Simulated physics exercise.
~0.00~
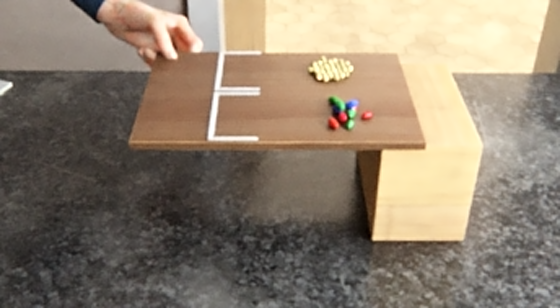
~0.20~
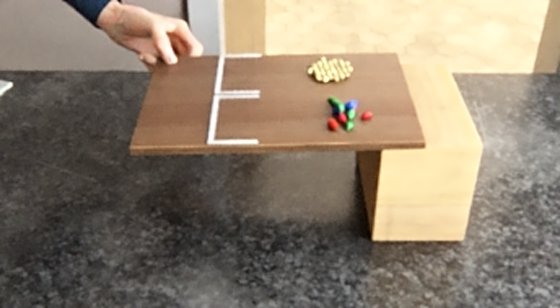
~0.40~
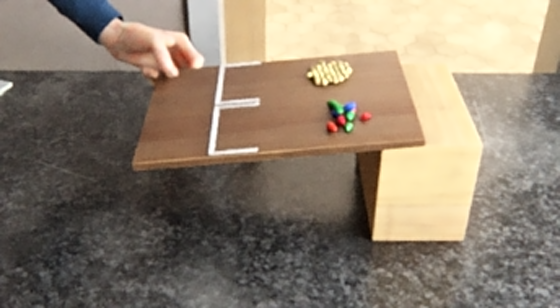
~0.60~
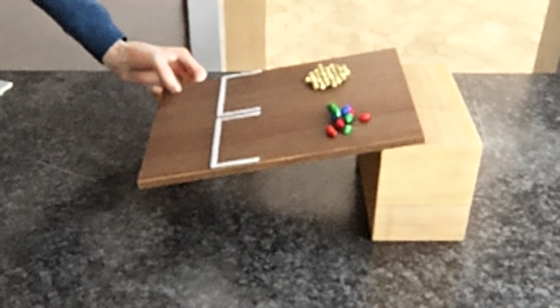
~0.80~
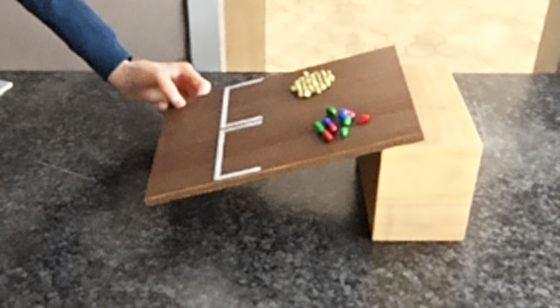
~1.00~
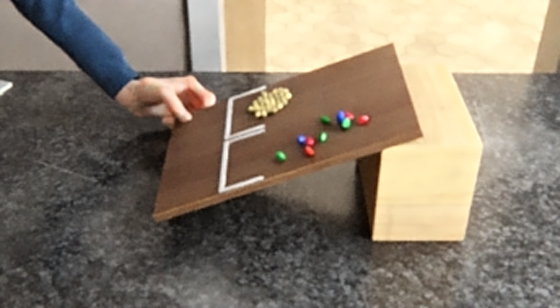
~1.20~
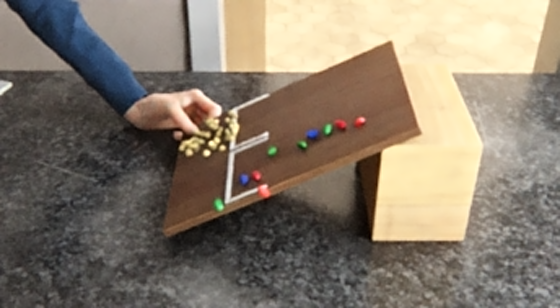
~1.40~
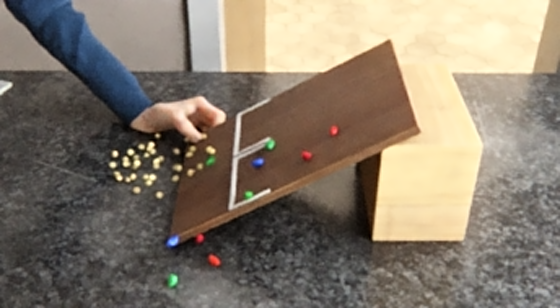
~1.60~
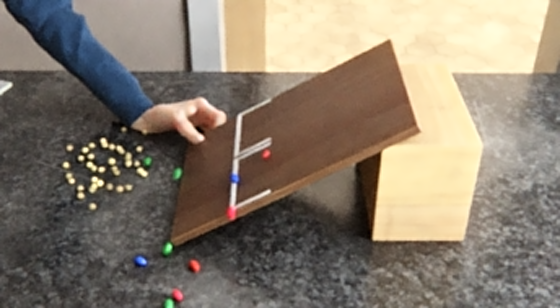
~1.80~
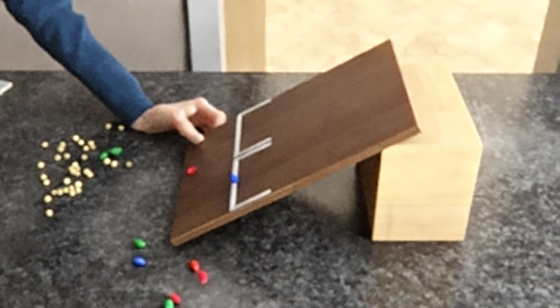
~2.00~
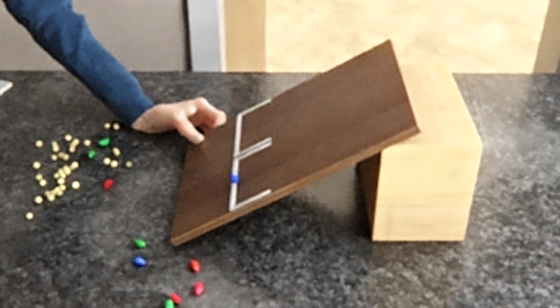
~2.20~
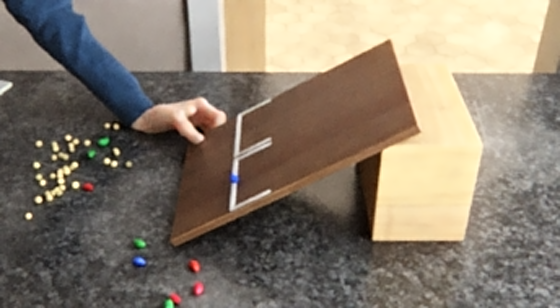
On a dark speckled countertop, a hand lowering a board's left end, pale pieces and colourful beads spilling off, one blue bead staying.
